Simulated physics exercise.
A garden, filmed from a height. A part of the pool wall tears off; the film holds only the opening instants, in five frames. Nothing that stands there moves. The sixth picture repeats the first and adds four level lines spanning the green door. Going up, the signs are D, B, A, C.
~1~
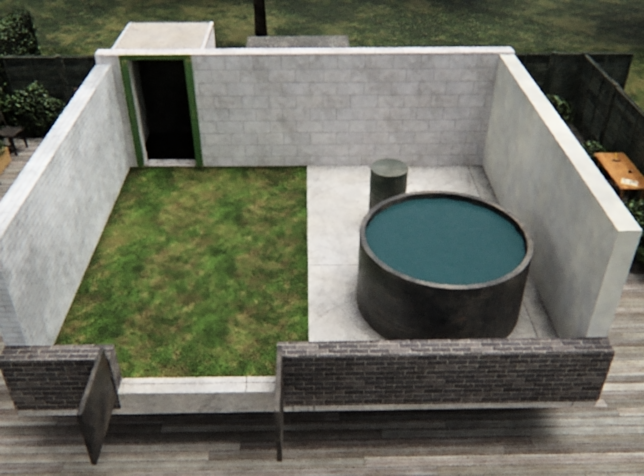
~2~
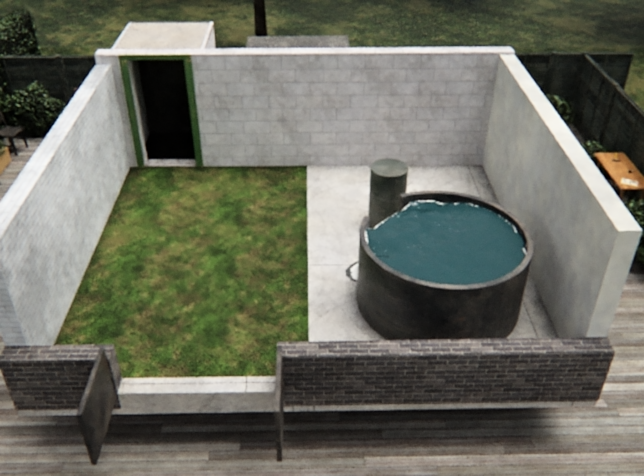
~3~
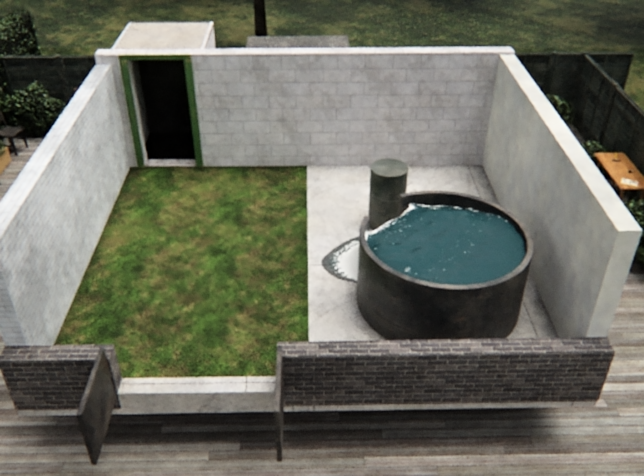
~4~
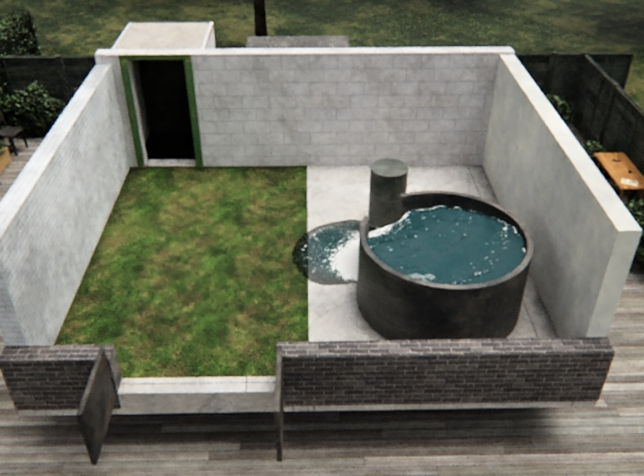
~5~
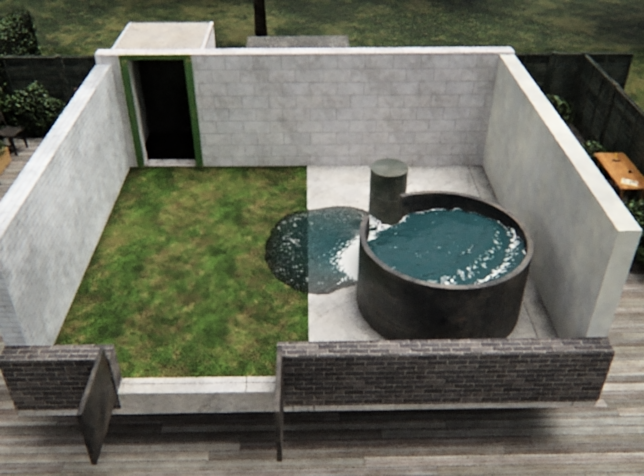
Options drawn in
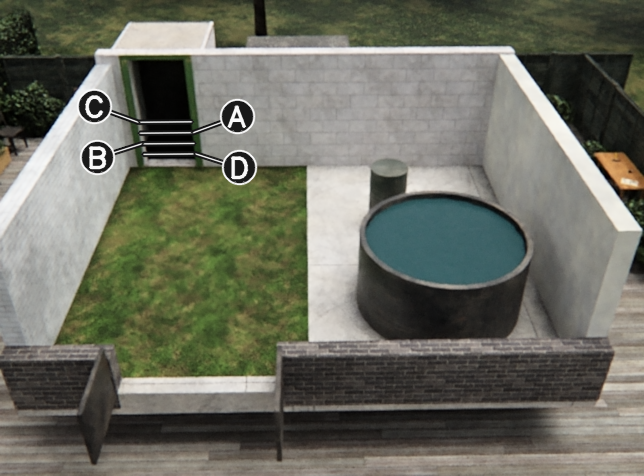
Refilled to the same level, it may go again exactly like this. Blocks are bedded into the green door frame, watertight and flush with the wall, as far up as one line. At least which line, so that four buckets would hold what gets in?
Height D.
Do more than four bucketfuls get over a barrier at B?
No, not at all.
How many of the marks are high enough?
All four.
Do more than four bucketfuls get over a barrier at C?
No.
On the marked copy, A at (166, 132); B at (168, 143); C at (164, 122); D at (169, 154); from the bottom up D, B, A, C.
With A, nothing gets over.
With B, nothing gets over.
With C, nothing gets over.
With D, a splash gets over, under a bucket.
